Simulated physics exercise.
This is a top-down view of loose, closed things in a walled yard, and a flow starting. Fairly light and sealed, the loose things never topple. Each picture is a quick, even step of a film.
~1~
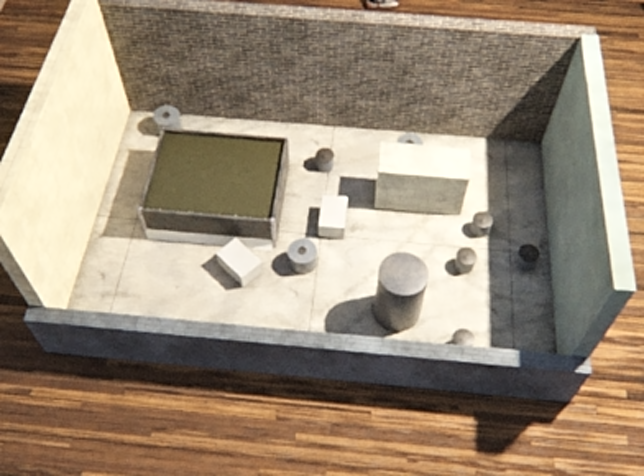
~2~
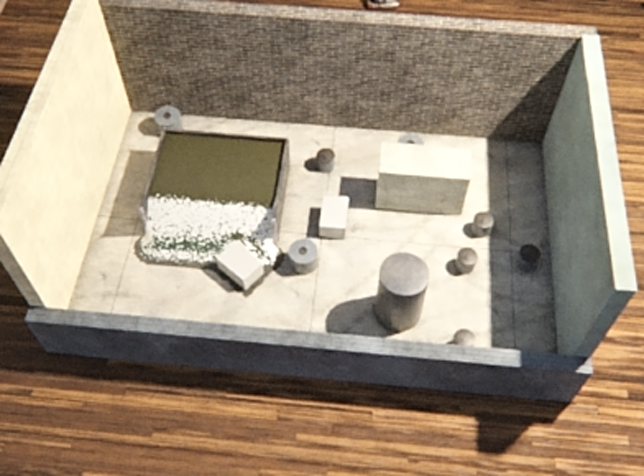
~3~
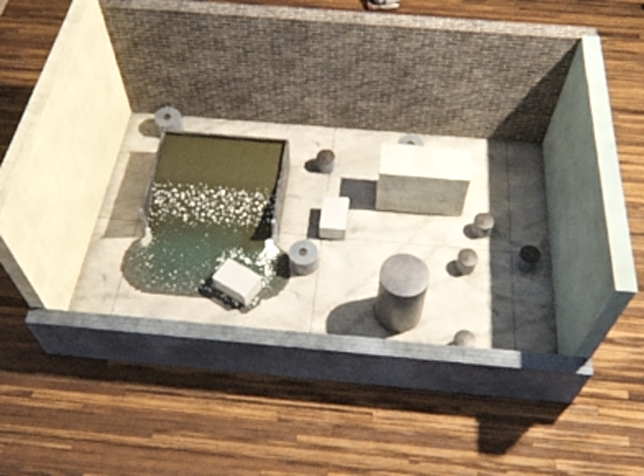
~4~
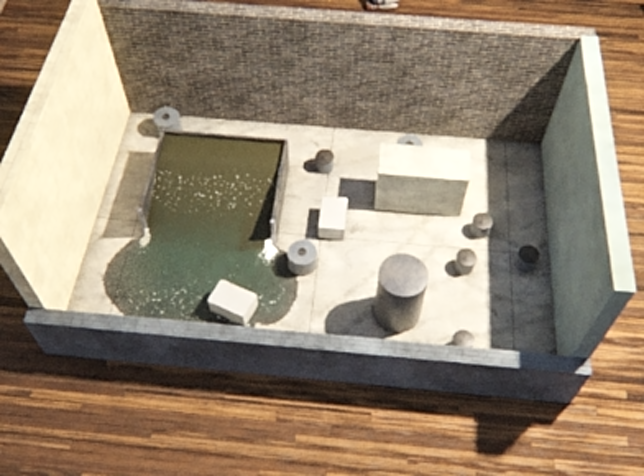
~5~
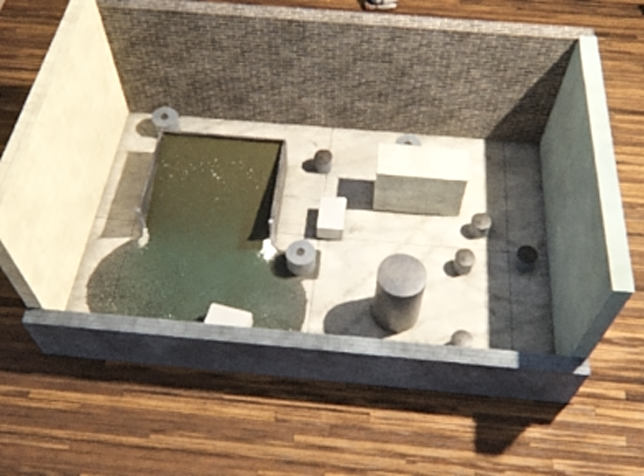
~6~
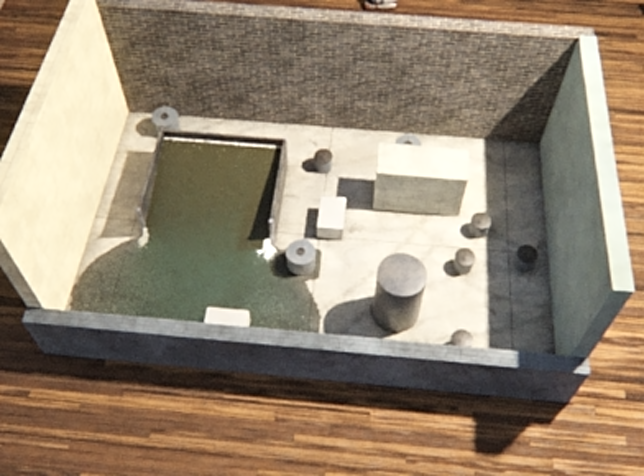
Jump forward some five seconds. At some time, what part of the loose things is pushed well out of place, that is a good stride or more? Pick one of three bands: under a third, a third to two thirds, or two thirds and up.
A third to two thirds.
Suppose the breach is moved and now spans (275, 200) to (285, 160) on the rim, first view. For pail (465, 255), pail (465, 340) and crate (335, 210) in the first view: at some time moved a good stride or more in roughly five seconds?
Object by object: Covered the distance, covered the distance, covered the distance.
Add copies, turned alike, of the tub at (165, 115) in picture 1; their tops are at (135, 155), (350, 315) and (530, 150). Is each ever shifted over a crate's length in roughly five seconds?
Results - 1: Ends up far away; 2: Ends up far away; 3: Doesn't go far.
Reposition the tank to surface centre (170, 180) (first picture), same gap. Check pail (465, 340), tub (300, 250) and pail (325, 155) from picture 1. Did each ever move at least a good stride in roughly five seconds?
Lab note - in sequence: Displaced that much; displaced that much; less than that.
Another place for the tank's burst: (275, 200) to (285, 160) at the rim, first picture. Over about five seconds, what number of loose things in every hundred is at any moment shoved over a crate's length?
I'd guess around 70 percent of them.
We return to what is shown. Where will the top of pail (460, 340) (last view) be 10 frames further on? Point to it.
(489, 338), roughly.
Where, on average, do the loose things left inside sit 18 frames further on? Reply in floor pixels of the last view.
What remains is centred near (394, 229).
A moment on, 1 of 10 are well off their spots; 1 afloat.
Next, 1 of 10 are well off their spots; 1 afloat.
Later, 2 of 10 are well off their spots; 1 afloat.
In the end, 5 of 10 are well off their spots, and 5 have been at some point; 7 afloat.
